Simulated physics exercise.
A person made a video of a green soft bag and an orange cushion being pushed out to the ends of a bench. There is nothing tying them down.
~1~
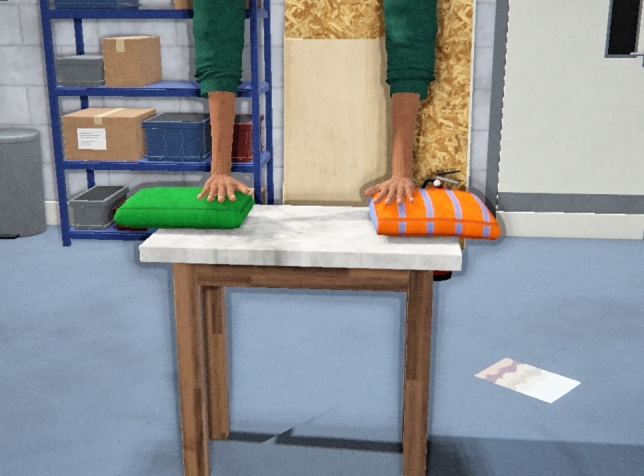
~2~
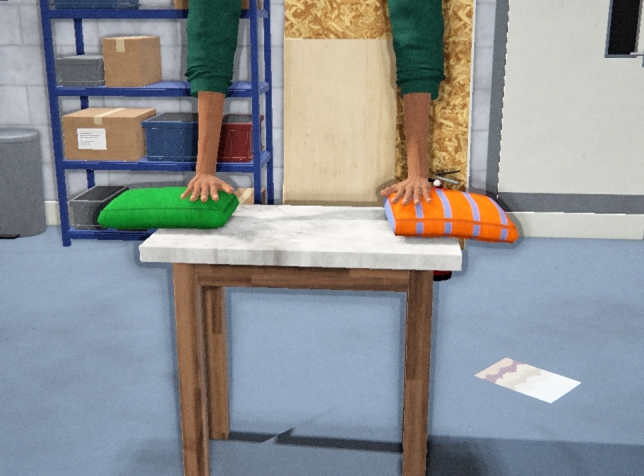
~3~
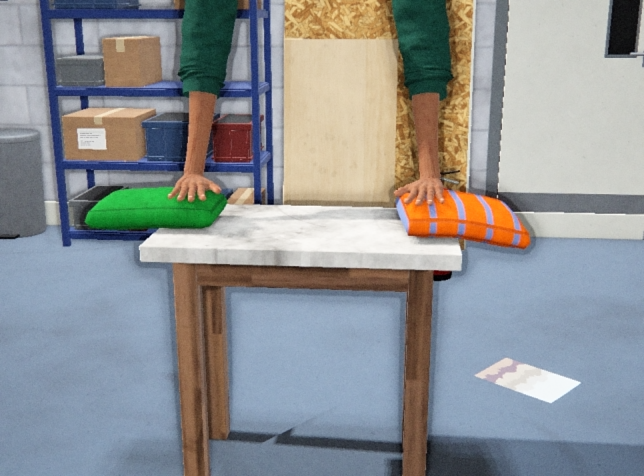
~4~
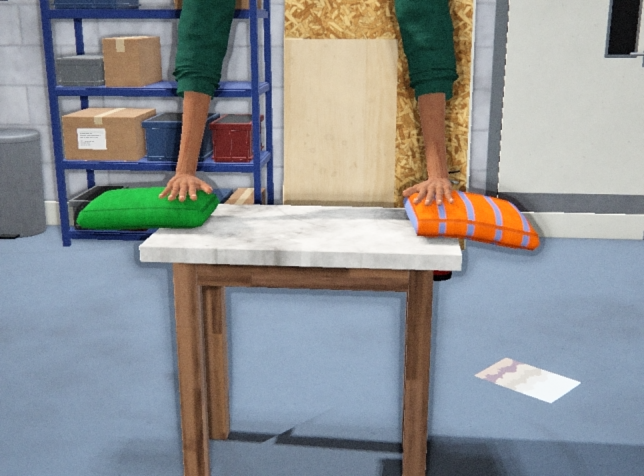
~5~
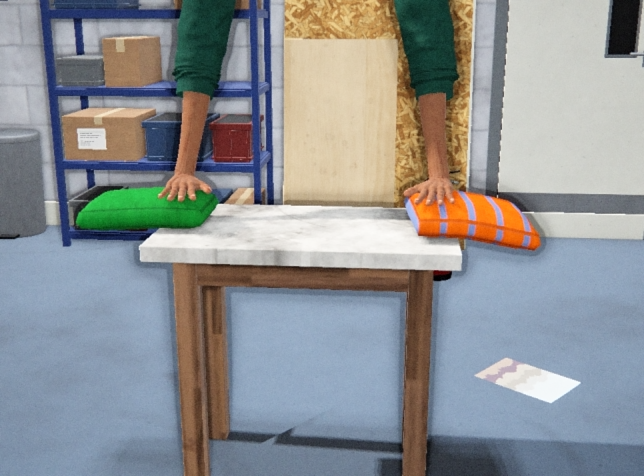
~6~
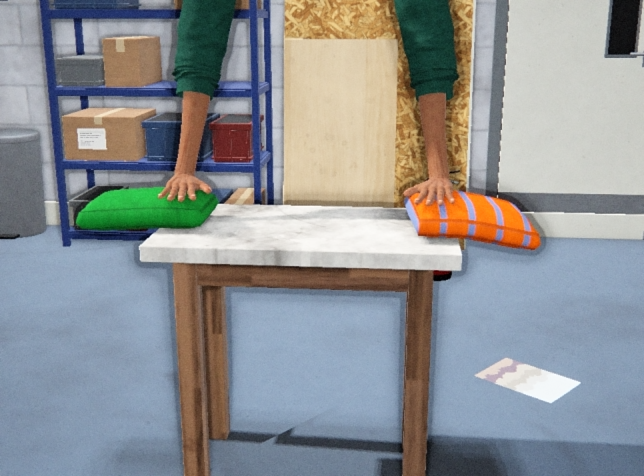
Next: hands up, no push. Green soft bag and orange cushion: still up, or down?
Green soft bag - down, orange cushion - down.
Then, 0.34 s after the last picture, soft bag tipping outwards near (145, 235); cushion falling near (481, 260).
Then, 0.62 s after the last picture, soft bag falling near (143, 388); cushion on the floor near (486, 458).
At rest, soft bag on the floor near (93, 415); cushion on the floor near (542, 457). The green soft bag tips over and falls and the orange cushion goes down.
